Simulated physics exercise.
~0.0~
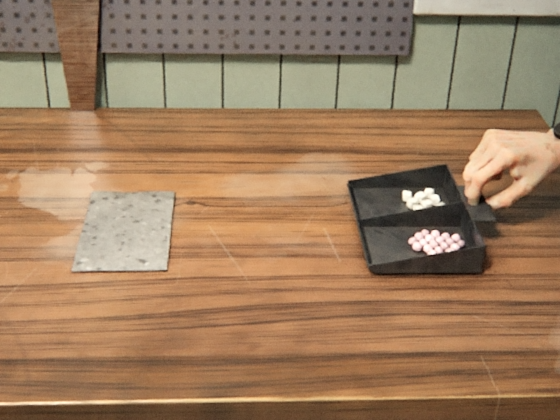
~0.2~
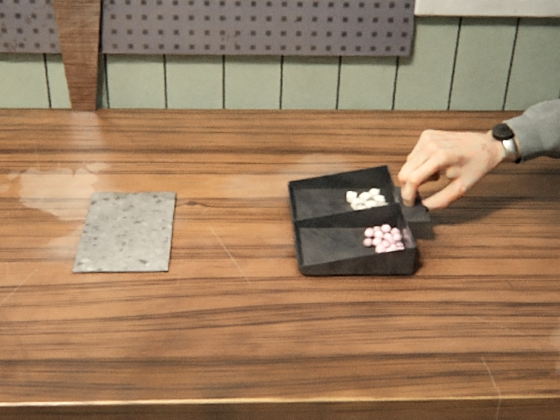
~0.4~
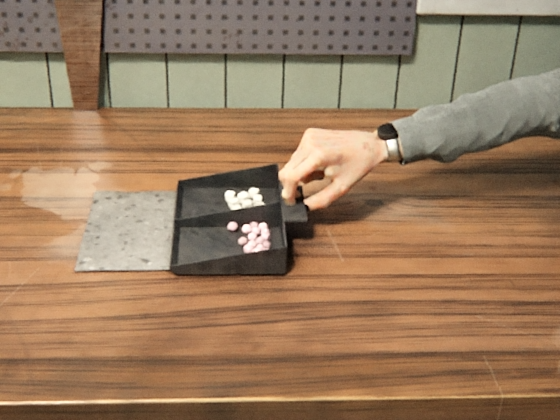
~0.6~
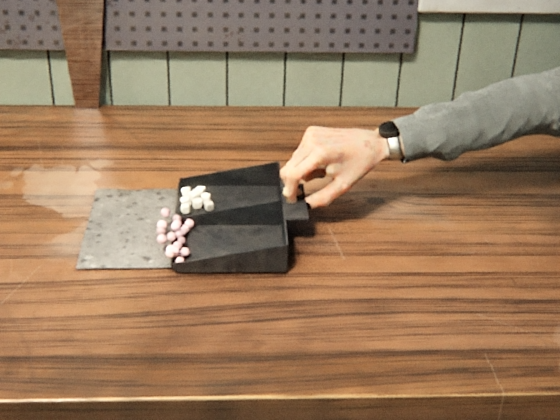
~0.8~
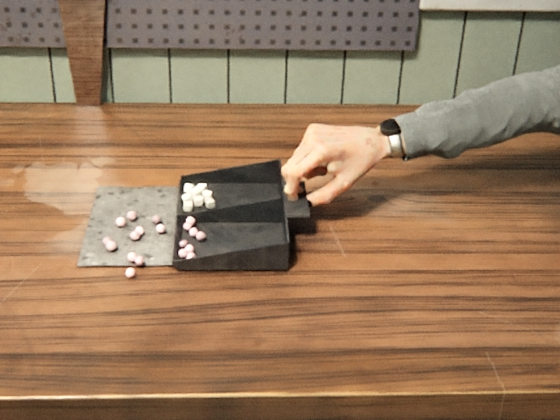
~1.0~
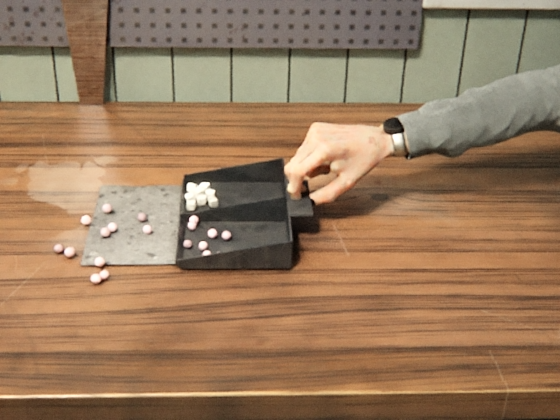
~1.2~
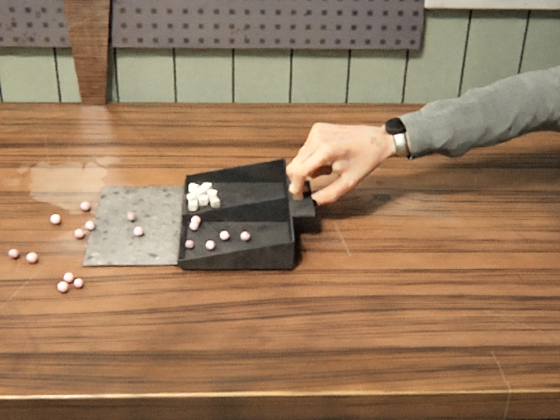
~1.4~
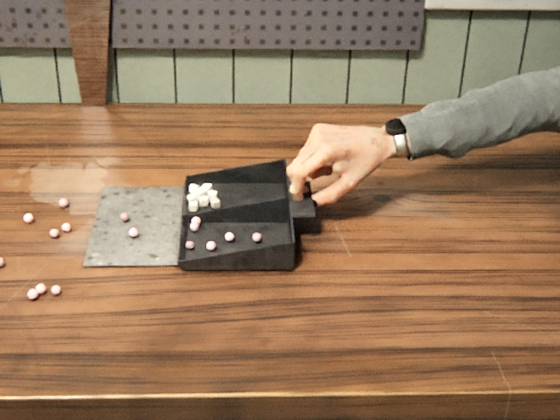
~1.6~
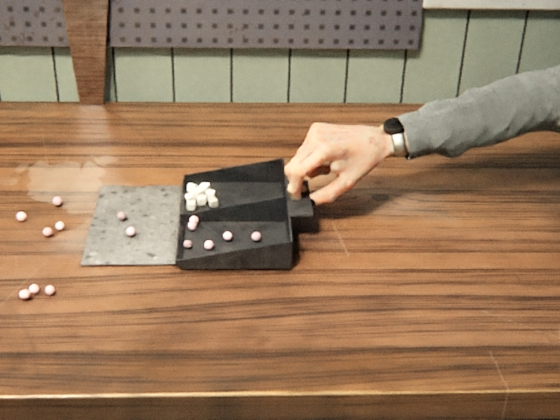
A hand slides a divided black tray left into a slab, spilling some pink pieces.
